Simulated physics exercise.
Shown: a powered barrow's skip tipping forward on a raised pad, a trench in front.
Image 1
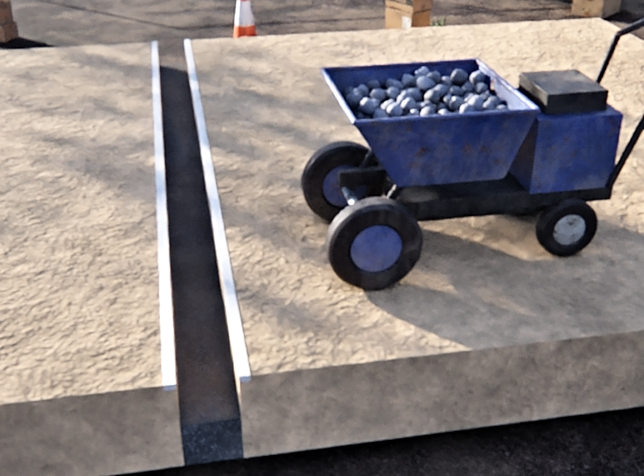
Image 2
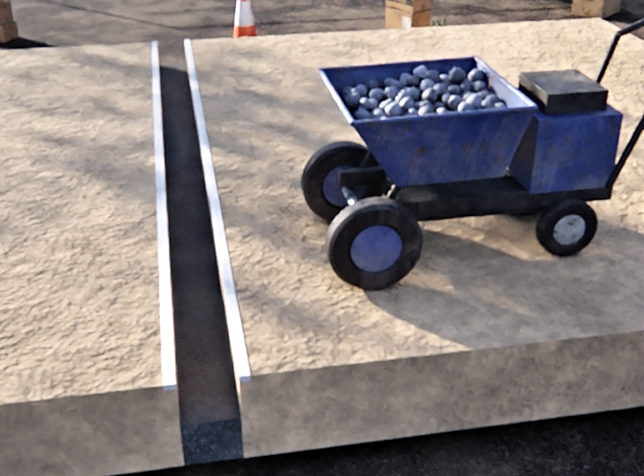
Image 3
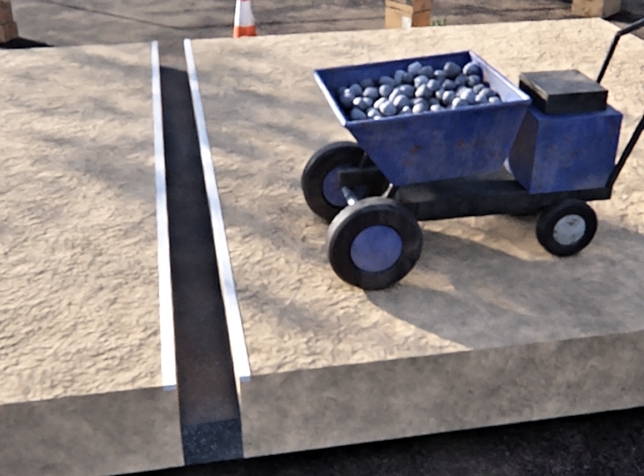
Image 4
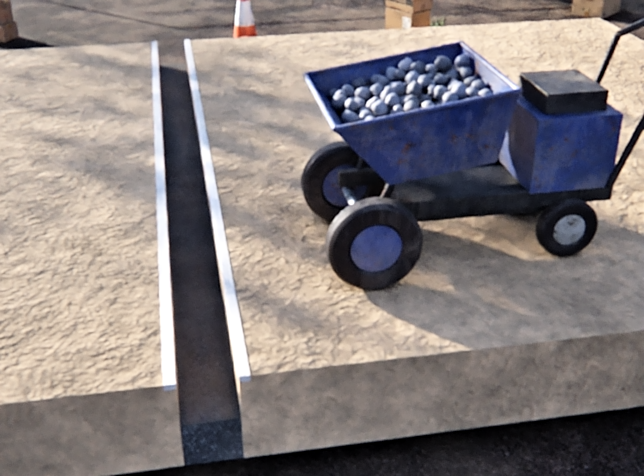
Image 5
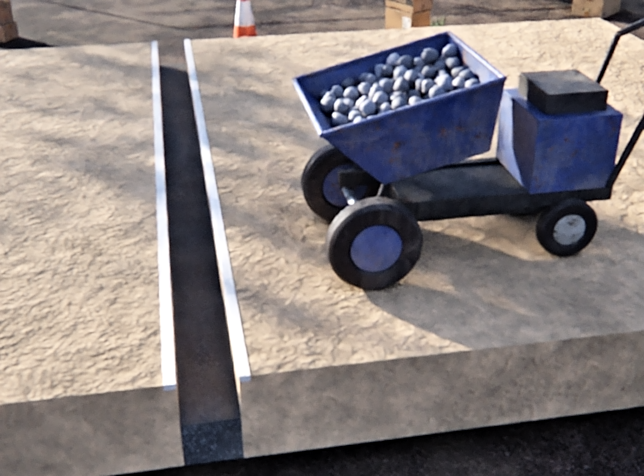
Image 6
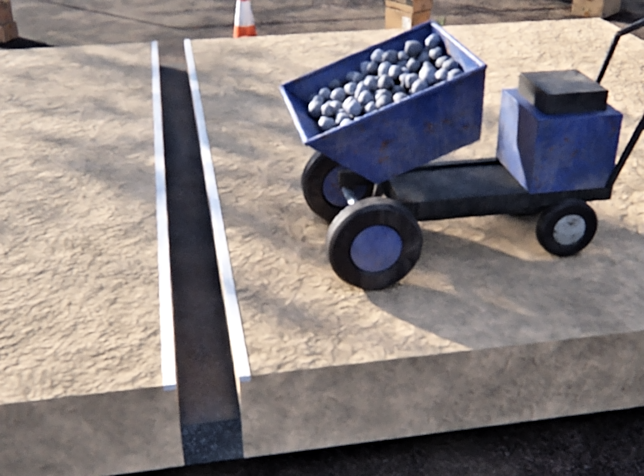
The clip opens on a blue powered barrow standing on a raised pad, its level skip full of round grey cobbles, with a narrow trench to the left. The skip then tilts gradually forward and leftward, its back end rising until it is clearly tipped, while the wheels stay still and the cobbles remain inside.
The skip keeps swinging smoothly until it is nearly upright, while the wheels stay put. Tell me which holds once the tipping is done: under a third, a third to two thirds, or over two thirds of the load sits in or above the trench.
Its aim will yield a share past two thirds.
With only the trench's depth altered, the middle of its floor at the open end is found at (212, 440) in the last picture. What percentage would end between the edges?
80 %.
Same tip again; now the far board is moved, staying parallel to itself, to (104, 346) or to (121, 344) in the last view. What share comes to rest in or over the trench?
In order: 100 per cent, then 100 per cent.
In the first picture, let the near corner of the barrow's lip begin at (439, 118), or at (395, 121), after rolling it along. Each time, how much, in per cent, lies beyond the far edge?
About 0 %, then 0 %.
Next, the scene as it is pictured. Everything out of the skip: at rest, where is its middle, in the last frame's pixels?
Close to (195, 270) in the last view.
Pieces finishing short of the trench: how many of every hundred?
About 10 %.
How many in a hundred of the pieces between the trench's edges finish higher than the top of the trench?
Estimate: Near 25 in a hundred.
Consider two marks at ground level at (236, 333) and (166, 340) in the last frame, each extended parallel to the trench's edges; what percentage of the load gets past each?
Estimate, first then second: 90 %, 20 %.
Just after the last frame, skip tipped steeply; every one in the skip.
A moment on, skip tipped right over; the larger part in the skip; just a few short of the trench; about a tenth in or heaped over the trench; just a few beyond it; about a tenth falling.
Further on, skip tipped right over; about a tenth in the skip; just a few short of the trench; roughly two thirds in or heaped over the trench; about a tenth beyond it; just a few falling.
When it is over, skip tipped right over; about a tenth short of the trench; the larger part in or heaped over the trench; about a tenth beyond it.
